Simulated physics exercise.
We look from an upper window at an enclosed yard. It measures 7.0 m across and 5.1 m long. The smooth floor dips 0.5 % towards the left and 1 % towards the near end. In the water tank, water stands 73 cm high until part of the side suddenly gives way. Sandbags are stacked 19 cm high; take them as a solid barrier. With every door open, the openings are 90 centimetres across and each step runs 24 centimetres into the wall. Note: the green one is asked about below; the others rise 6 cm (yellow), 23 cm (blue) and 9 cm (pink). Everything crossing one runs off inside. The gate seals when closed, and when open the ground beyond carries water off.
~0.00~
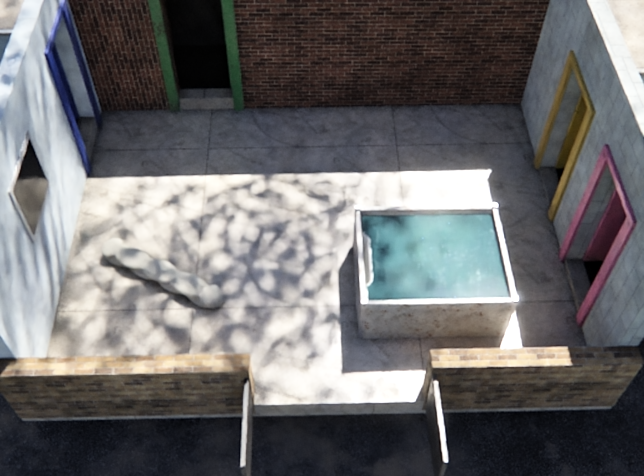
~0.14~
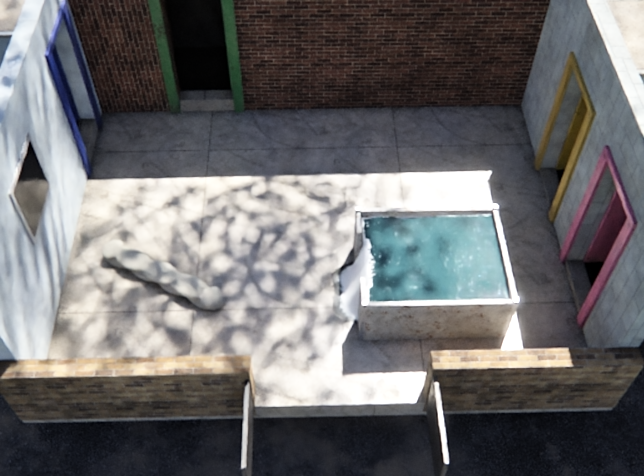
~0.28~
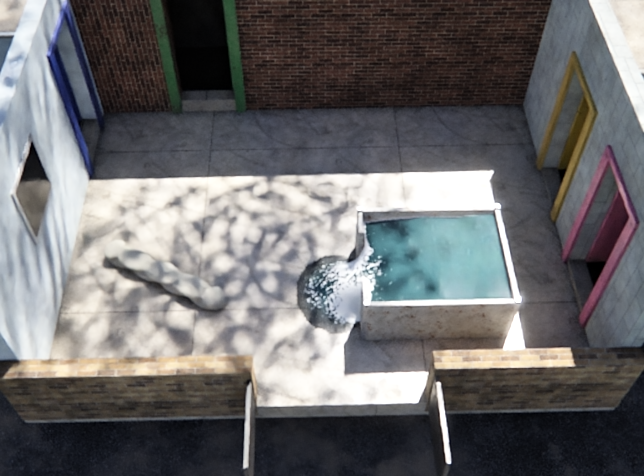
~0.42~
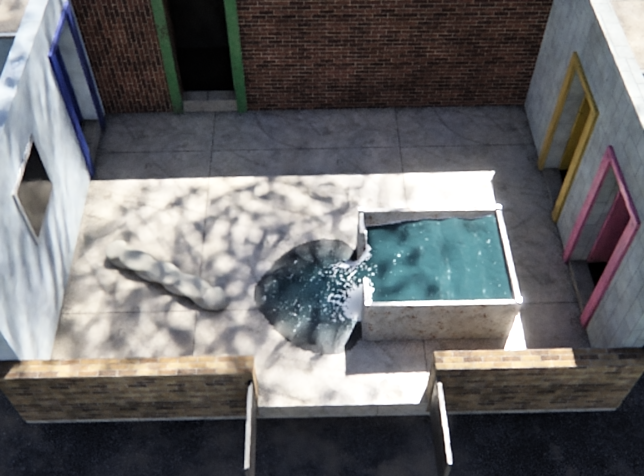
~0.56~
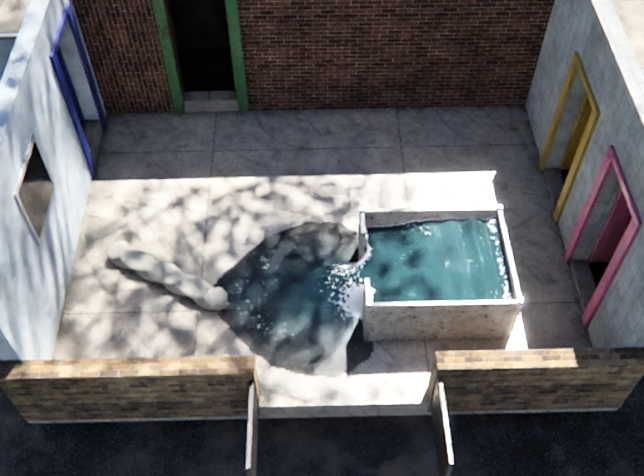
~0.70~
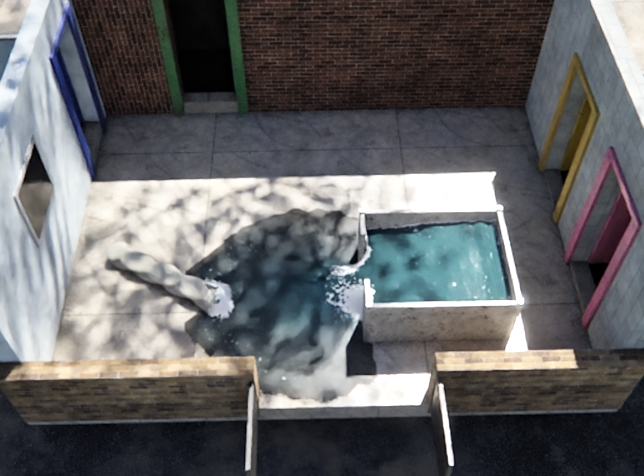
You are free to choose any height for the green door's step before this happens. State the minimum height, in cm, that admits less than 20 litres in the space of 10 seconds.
7 cm, roughly.
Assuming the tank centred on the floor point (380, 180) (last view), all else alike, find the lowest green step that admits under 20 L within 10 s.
Near 10.5 cm.
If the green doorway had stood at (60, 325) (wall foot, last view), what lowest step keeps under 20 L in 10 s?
Minimum: About 12.0 cm.
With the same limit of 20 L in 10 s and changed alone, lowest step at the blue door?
Roughly 13.0 cm at blue.
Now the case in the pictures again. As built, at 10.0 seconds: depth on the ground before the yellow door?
It comes to about 7.0 centimetres deep.
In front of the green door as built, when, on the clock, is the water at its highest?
It peaks around 5.5 s.
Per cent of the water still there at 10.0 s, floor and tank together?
Something like 94 per cent of it remains.
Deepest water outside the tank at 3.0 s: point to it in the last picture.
Around pixel (105, 124).
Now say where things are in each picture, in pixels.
The first picture shows the water tank at (432, 256) is whole and still, 73 cm deep; the green door at (200, 61) is dry.
In the second picture, the front is at (339, 309), 0.3 m from the gap at (361, 280); 0.2 m2 of floor is wet, 73 cm left at the back.
In the third picture, the gap is at (363, 280), the front 0.8 m out at (306, 306); the back of the water tank holds 73 cm.
In the fourth picture, the front is at (263, 300), 1.4 m from the gap at (364, 281); 1.7 m2 of floor is wet, 70 cm left at the back.
In the fifth picture, the gap is at (366, 281), the front 2.0 m out at (221, 290); the back of the water tank holds 63 cm.
In the sixth picture, water pours out at (366, 281) and has run 2.4 m, to (192, 274); about 4 cm deep outside, 62 cm at the back; 2.6 m in a straight line remain to the green door at (204, 65).
After 1.4 s water covers 30 % of the floor, deepest (36 cm) near (356, 292); it has not reached the green door.
After 3.0 s water covers 45 % of the floor, deepest (32 cm) near (105, 124); 3 cm at the green door, 0 litres in over its 24 cm step.
After 10.0 s water covers 90 % of the floor, deepest (10 cm) near (45, 395); 5 cm at the green door, 0 litres in over its 24 cm step.
At the green door as built, the water arrived by 2.7 s and peaked near 12 cm at 5.4 s.
With a step of 6 cm, 29 litres would have come in within the 10 s; with 8 cm, 12 litres. So under 20 litres takes about 7 cm.
